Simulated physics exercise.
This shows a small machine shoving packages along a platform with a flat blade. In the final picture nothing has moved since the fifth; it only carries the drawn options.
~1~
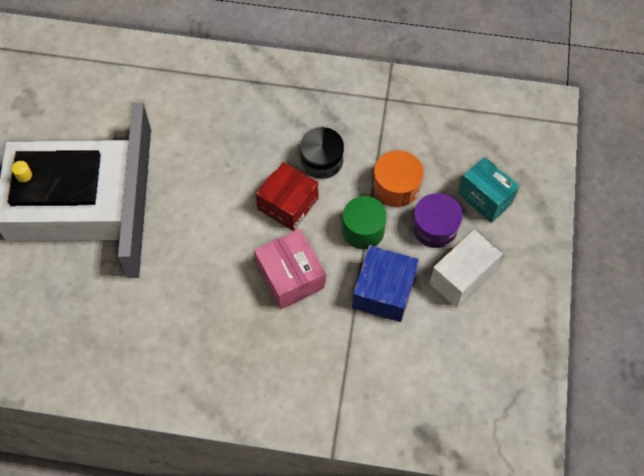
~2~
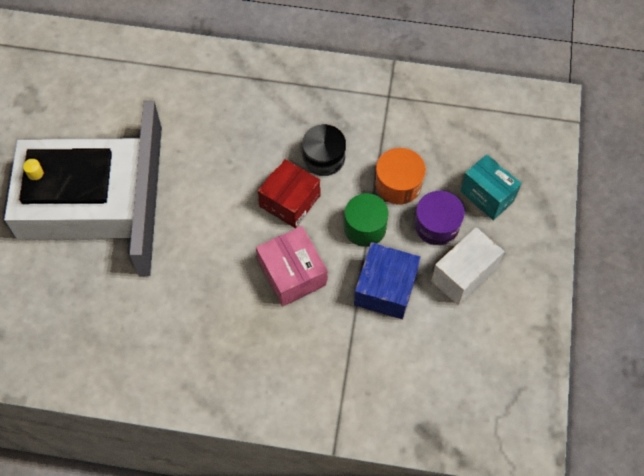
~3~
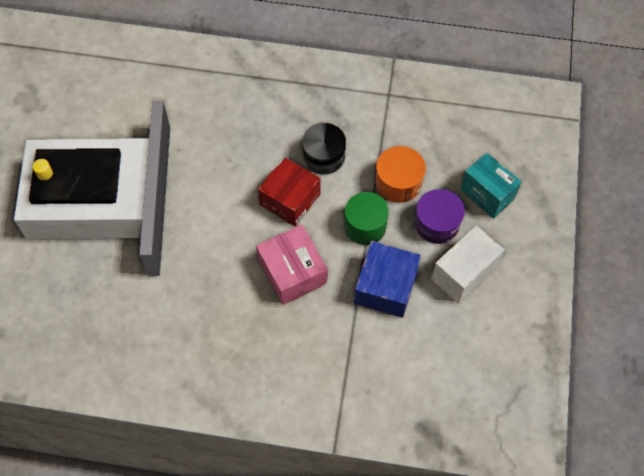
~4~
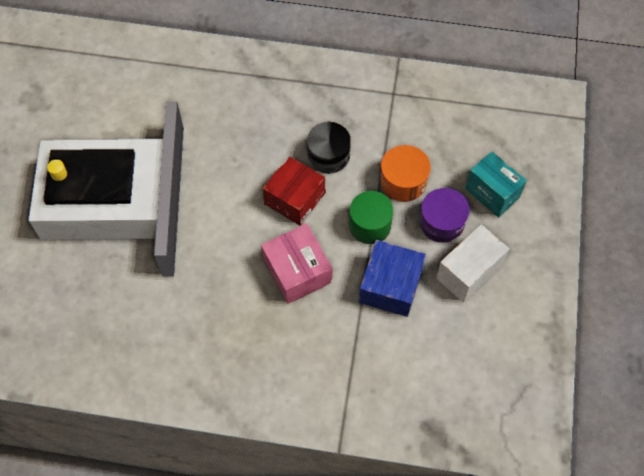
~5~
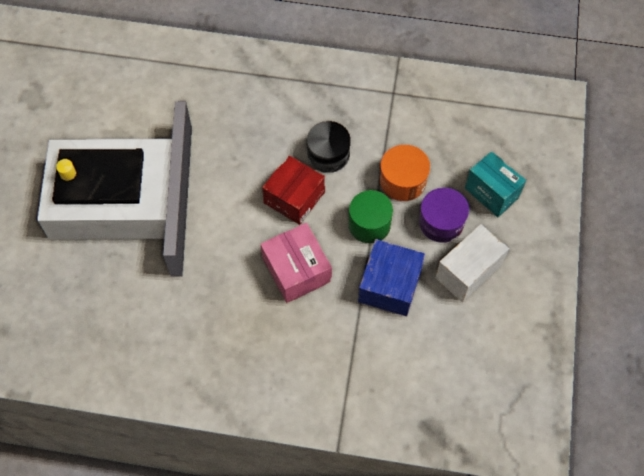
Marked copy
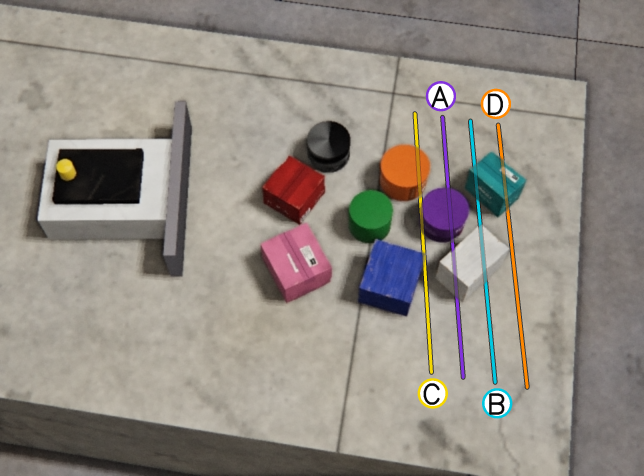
A white machine with a black top, a yellow knob and an upright gray blade sits at the left of a pale marble-like platform, seen from high above. To its right cluster red, pink, blue, white and turquoise parcels among black, orange, green and purple round containers. The machine slides steadily rightward, narrowing the gap without touching them, while the view shifts very slightly.
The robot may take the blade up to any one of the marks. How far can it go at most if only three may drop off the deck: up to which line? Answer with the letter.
The farthest such stop is D.
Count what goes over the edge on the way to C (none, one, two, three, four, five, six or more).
The count is none.
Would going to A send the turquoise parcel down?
No.
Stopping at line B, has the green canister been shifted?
By then, yes.
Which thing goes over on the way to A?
The white crate.
On the marked copy, A at (452, 238); B at (482, 243); C at (423, 234); D at (512, 247).
Following D. Soon after the start, robot (224, 193); pink parcel (328, 270); red box (324, 185).
Later, robot (346, 210); white crate (545, 266); turquoise parcel (523, 183).
In the end, robot (444, 224); white crate over the edge; blue crate over the edge; two fallen.
As for the rest, A is within the limit but short; B is within the limit but short; C is within the limit but short.
